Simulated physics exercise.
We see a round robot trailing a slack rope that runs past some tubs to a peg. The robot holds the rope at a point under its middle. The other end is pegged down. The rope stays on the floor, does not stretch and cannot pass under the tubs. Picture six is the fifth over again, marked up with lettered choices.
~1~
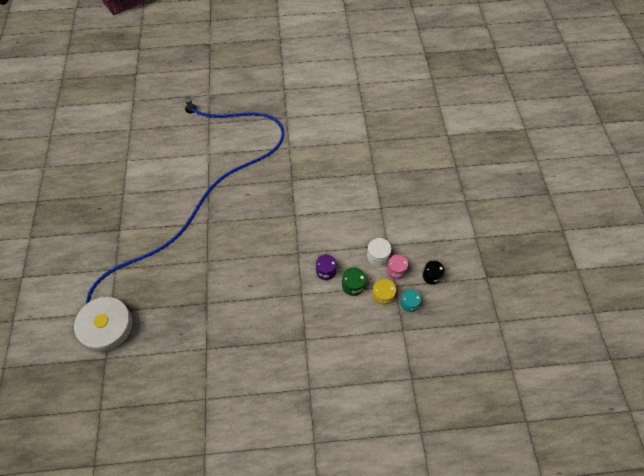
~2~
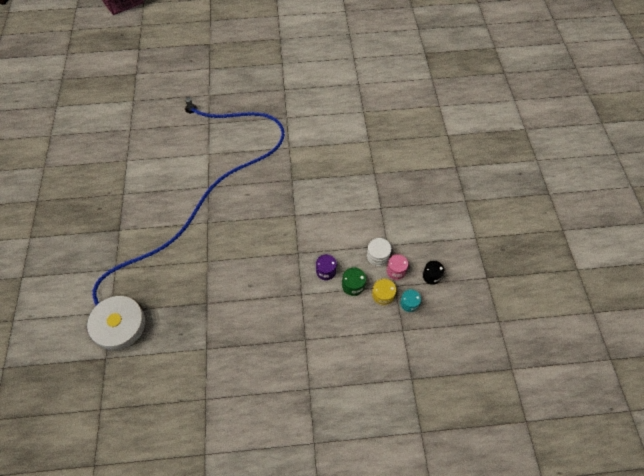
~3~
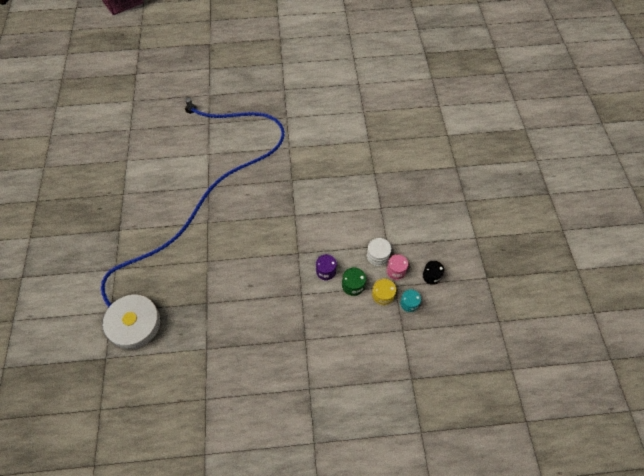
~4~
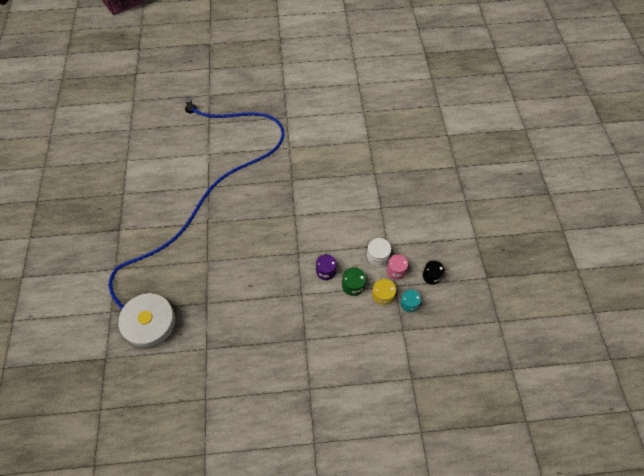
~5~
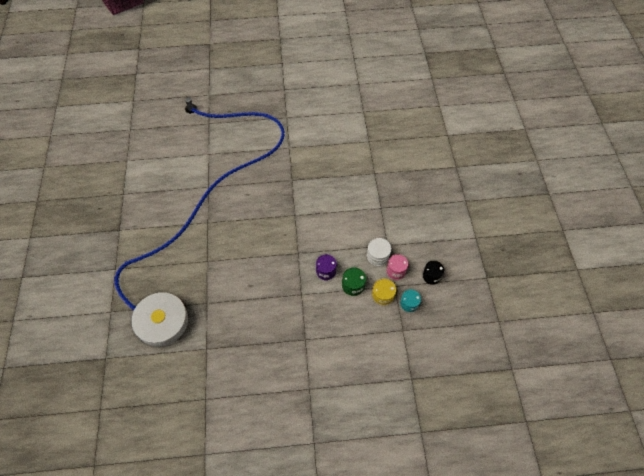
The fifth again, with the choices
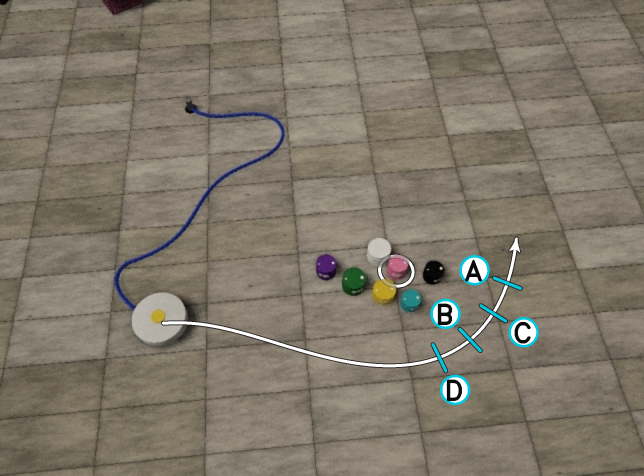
A round white robot with a yellow spot on top sits at the lower left of a grey-brown tiled floor, seen from above at an angle. A curving blue rope runs from it up to a small dark peg, while purple, green, white, pink, yellow, turquoise and black tubs cluster right of centre. The robot slides a short way right, bending the rope's near end, while the tubs and camera stay still.
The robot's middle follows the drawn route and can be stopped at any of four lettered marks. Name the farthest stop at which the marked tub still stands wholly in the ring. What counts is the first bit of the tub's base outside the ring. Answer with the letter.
A.
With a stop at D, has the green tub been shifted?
No.
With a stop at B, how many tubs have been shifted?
The count is none.
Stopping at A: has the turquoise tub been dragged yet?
Yes.
On the marked copy, A at (507, 283); B at (470, 340); C at (493, 313); D at (439, 358); the ring at (396, 271); the route from (163, 323) via (385, 366) to (516, 239).
With A. Early on, robot (297, 346); pink tub (397, 267).
Further on, robot (437, 356); pink tub (397, 267).
At the end, robot (510, 279); yellow tub (386, 283); green tub (358, 276); pink tub (397, 267); turquoise tub (413, 286); purple tub (333, 261); the pink tub is still in its ring.
As for the rest, B is safe but short; C is safe but short; D is safe but short.
